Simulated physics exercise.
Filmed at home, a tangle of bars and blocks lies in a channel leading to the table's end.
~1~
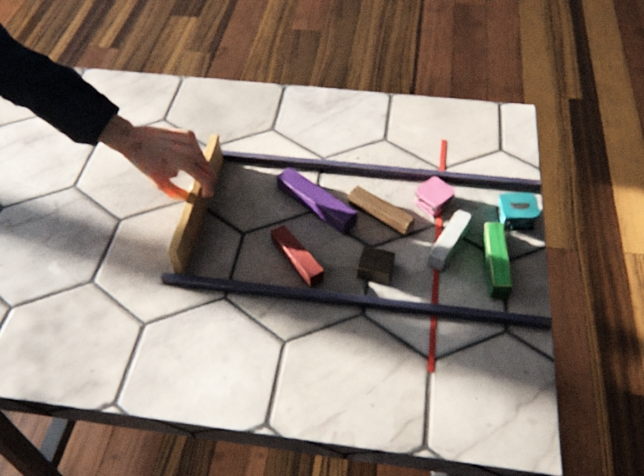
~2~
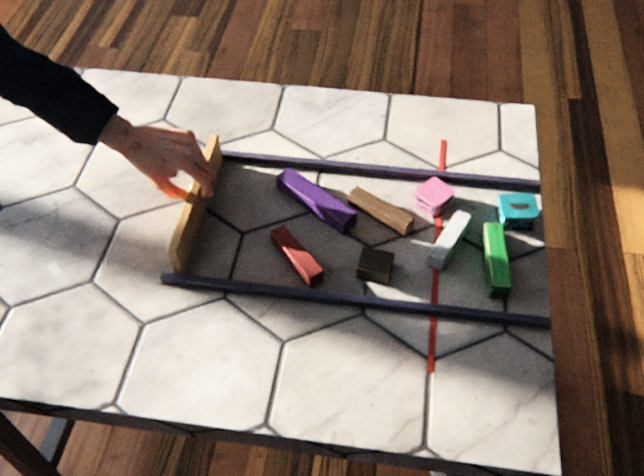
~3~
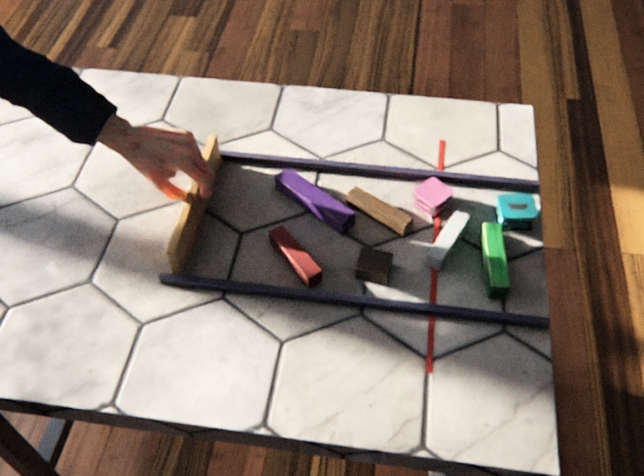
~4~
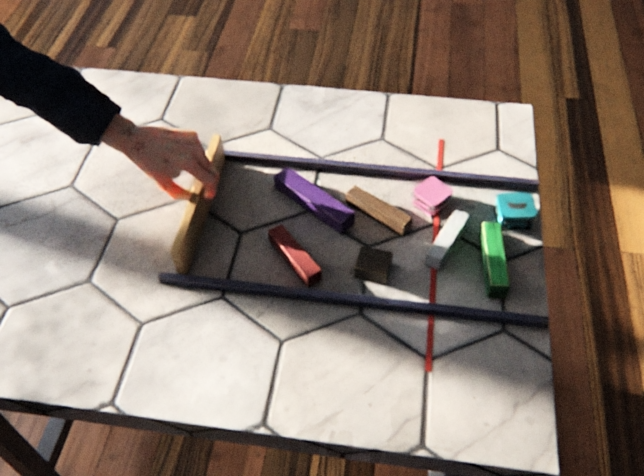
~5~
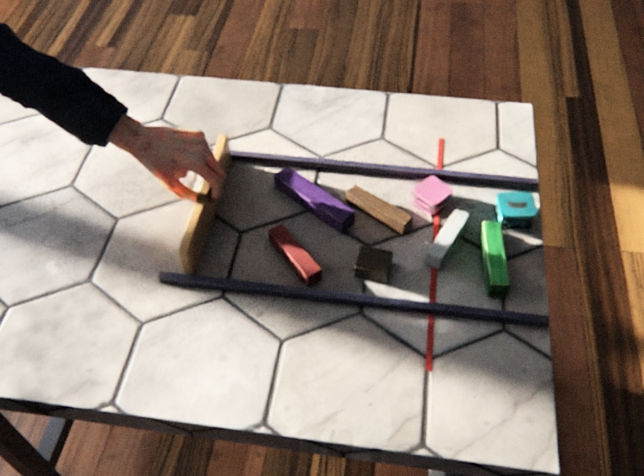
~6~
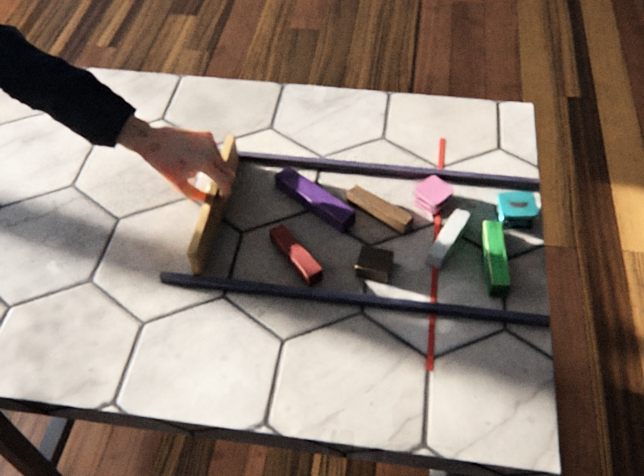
On a tiled tabletop, a hand holds a wooden board still, then slides it slightly right toward unmoving coloured blocks.
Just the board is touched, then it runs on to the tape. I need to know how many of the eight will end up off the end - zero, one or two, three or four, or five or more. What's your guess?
Seems none of them come crashing down.
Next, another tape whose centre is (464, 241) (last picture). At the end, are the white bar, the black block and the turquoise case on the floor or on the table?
Lab note - white bar not toppled, black block not toppled, turquoise case toppled.
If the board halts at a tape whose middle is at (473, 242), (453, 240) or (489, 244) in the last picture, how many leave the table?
In order: 1, 0 and 2.
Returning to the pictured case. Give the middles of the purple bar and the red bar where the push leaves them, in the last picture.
In the last picture they sit at about (459, 224) and about (444, 272).
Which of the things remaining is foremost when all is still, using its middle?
The one in question is the turquoise case.
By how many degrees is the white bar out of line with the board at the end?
Near 10 degrees.
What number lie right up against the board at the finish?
2.
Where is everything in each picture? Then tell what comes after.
Turquoise case (517, 212); green stick (497, 260); white bar (450, 240); board (198, 202); tape (438, 240), in the first frame.
Green stick (496, 260); pink case (434, 198), in the second frame.
White bar (448, 240); black block (374, 266), in the third frame.
Turquoise case (515, 212); brown bar (378, 210), in the fourth frame.
Green stick (494, 258); purple bar (314, 199), in the fifth frame.
Turquoise case (516, 211); green stick (495, 258); white bar (449, 239); board (215, 203); tape (437, 238), in the sixth frame.
Soon after, none off yet; turquoise case at rest near (516, 211); green stick at rest near (495, 258); white bar at rest near (449, 239).
Then, none off yet; turquoise case at rest near (516, 211); green stick at rest near (495, 258); white bar moved a little near (461, 240).
At rest, the number that fall off is zero.
